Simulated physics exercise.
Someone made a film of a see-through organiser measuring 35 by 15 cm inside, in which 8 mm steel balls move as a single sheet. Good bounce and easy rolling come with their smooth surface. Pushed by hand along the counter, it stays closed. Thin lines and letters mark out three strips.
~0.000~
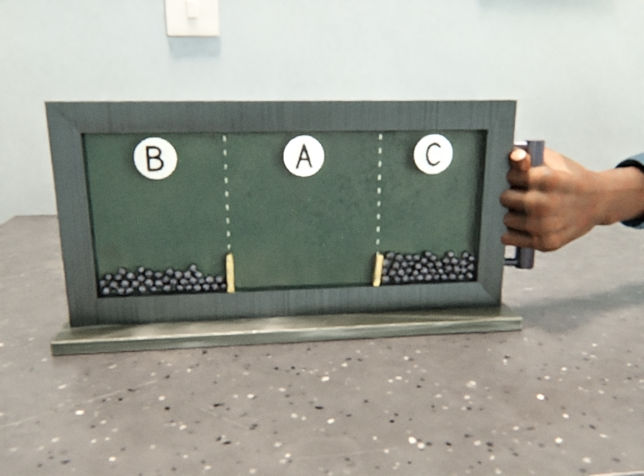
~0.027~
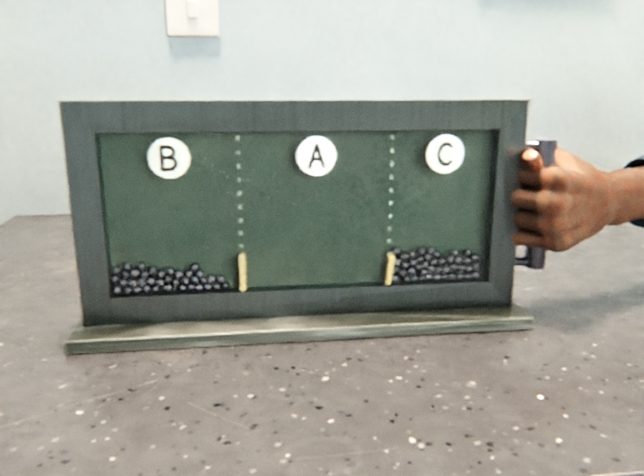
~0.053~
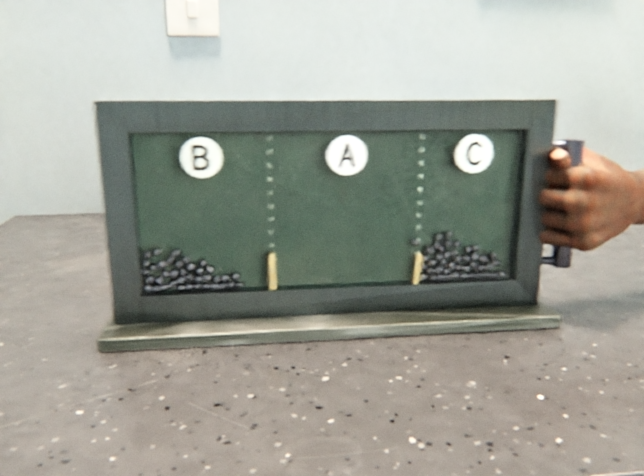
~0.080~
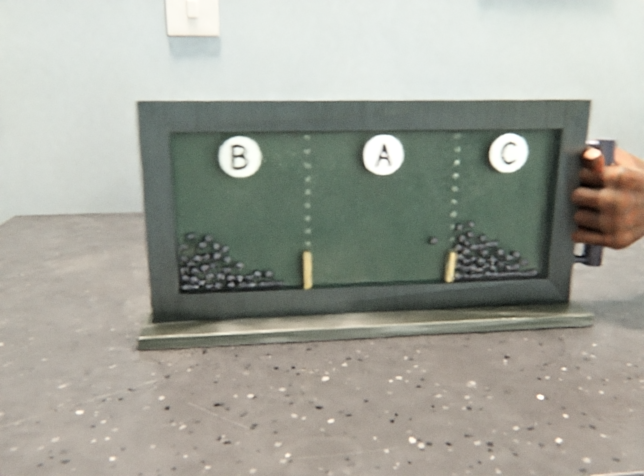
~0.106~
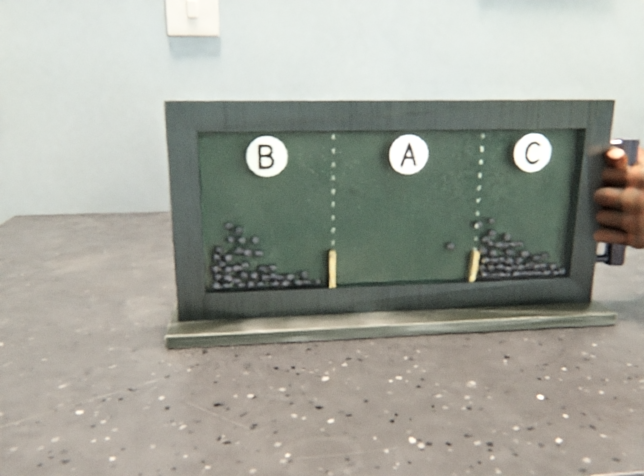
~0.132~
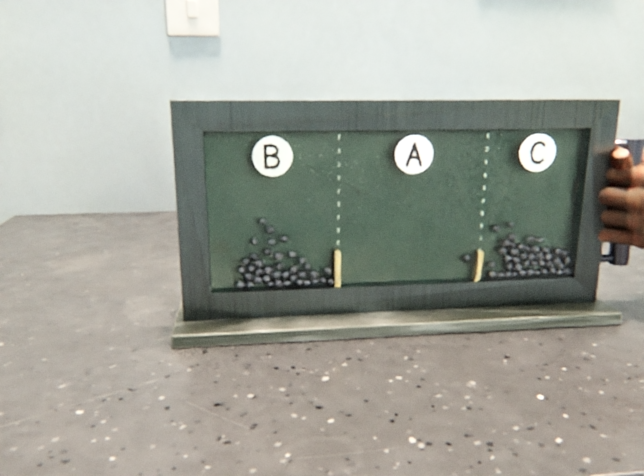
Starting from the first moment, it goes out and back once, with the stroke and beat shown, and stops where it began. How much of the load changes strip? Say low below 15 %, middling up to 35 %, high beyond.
Answer: A medium share.
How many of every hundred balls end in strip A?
Roughly 25 %.
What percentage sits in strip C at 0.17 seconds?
Share: Near 50 per cent.
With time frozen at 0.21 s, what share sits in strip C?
Share: About 50 percent.
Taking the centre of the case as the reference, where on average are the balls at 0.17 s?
Right by about 4 cm and below by about 5 cm.
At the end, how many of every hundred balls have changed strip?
Around 25 per cent, give or take.
After 0.17 s, it is 7 cm to the right; the balls' middle is 4 cm right of and 5 cm below the centre; A 10 %, B 40 %, C 50 %; 10 % have changed strip.
After 0.21 s, it is 2 cm to the right; the balls' middle is 5 cm right of and 4 cm below the centre; A 15 %, B 35 %, C 50 %; 15 % have changed strip.
After 0.25 s, it is at its start; the balls' middle is 4 cm right of and 4 cm below the centre; A 10 %, B 35 %, C 55 %; 15 % have changed strip.
At rest by 1.3 s, it is at its start; A 25 %, B 40 %, C 40 %; 25 % have changed strip.
